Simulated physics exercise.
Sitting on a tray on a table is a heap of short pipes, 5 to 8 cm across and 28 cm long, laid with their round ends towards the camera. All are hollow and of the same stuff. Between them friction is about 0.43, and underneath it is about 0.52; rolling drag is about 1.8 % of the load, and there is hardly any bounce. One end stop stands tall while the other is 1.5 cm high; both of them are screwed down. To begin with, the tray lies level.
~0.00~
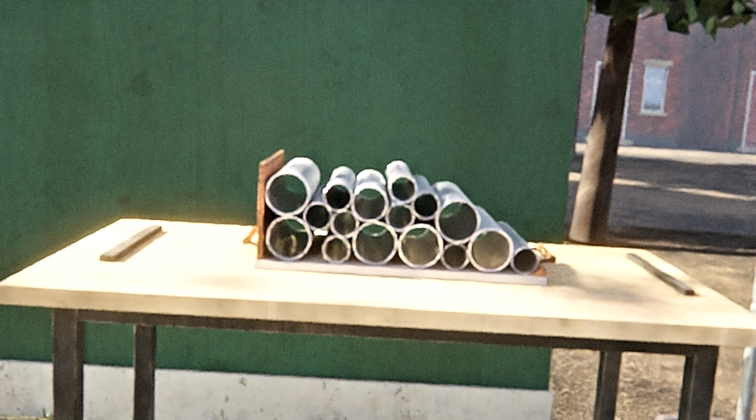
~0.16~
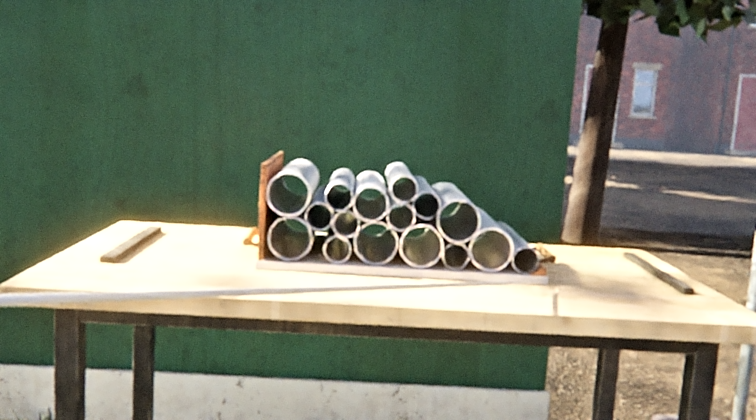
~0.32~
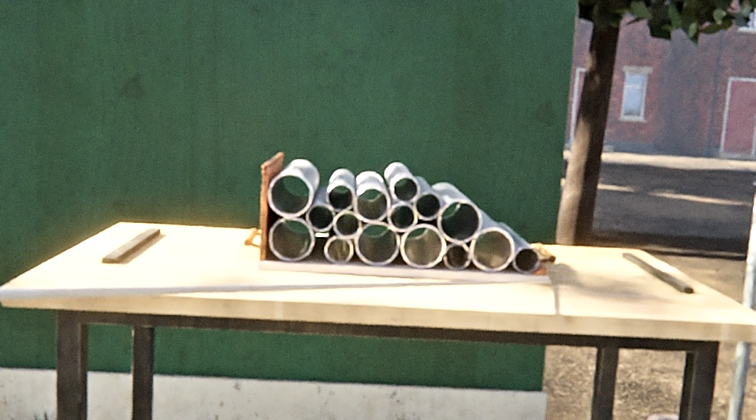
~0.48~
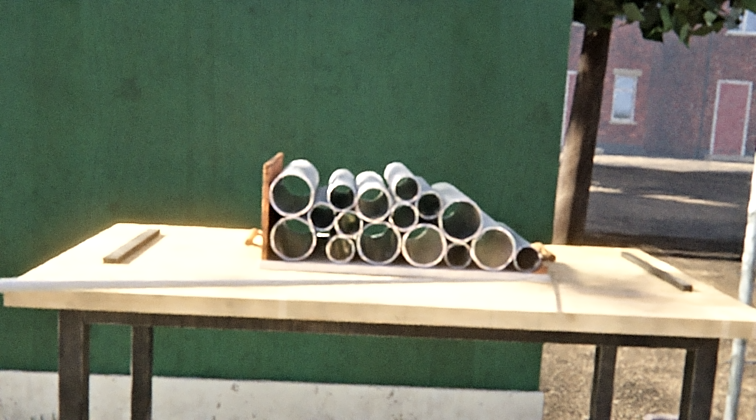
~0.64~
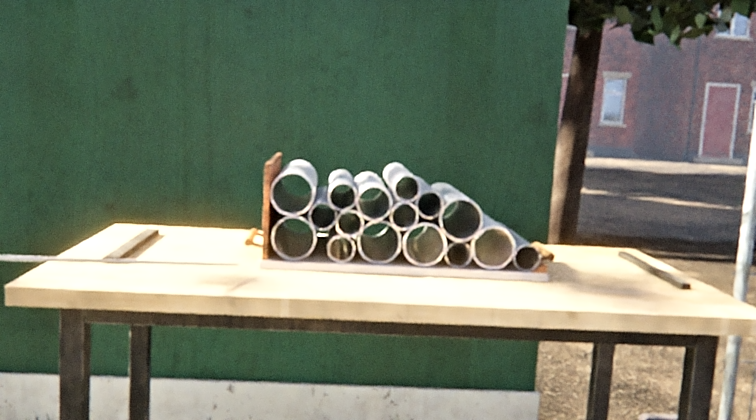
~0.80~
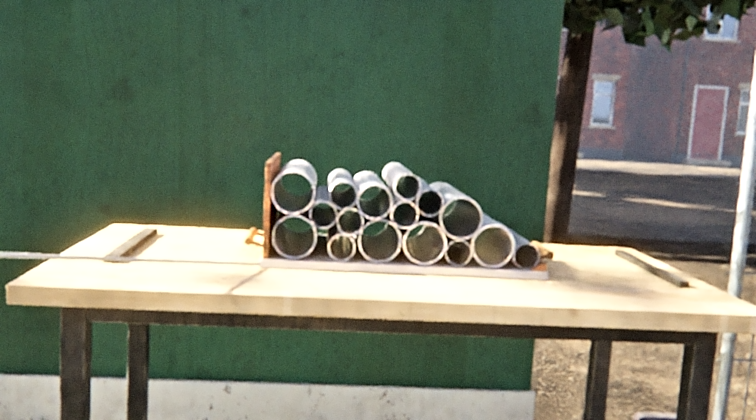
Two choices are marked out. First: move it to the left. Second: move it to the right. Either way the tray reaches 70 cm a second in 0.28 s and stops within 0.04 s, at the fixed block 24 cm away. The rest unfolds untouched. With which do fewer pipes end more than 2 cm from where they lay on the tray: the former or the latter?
Gentler: The former.
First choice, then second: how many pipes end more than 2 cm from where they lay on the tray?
Well, the first one gives 1 and the second one gives 15.
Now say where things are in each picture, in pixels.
In the first frame, 16 pipes, 7 on the base, highest (403, 189); left tall panel (17 cm) (261, 203); right wedge (1.5 cm) (544, 269); blocks (109, 254) and (687, 287).
Nothing has moved, the pointer shows the first choice, at the right end, in the second frame.
Nothing has moved, the pointer shows the first choice, at the right end; bottom ones (291, 239) (339, 250) (378, 244) (423, 247) (457, 257) (493, 250) (527, 260), in the third frame.
Nothing has moved, the pointer shows the first choice, at the right end, in the fourth frame.
Nothing has moved, the pointer shows the second choice, at the left end, in the fifth frame.
Nothing has moved, the pointer shows the second choice, at the left end, in the sixth frame.
First choice, 0.64 s in, tray 24 cm along; 1 now displaced over 2 cm; the one last seen at (342, 248) 2.6 cm left (moves measured on the tray).
First choice, at rest by 1.4 s, 1 moved over 2 cm; not one over the end stops; the one last seen at (342, 248) 2.7 cm left; top of the pile 17 cm high, from 17 cm.
Second choice, 0.64 s in, tray 24 cm along; 15 now displaced over 2 cm; 1 over the right wedge; the one last seen at (323, 215) 3.3 cm right and 2.3 cm down.
Second choice, at rest by 1.3 s, 15 moved over 2 cm; 1 over the right wedge; the one last seen at (323, 215) 1 cm right and 6 cm down; top of the pile 16 cm high, from 17 cm.
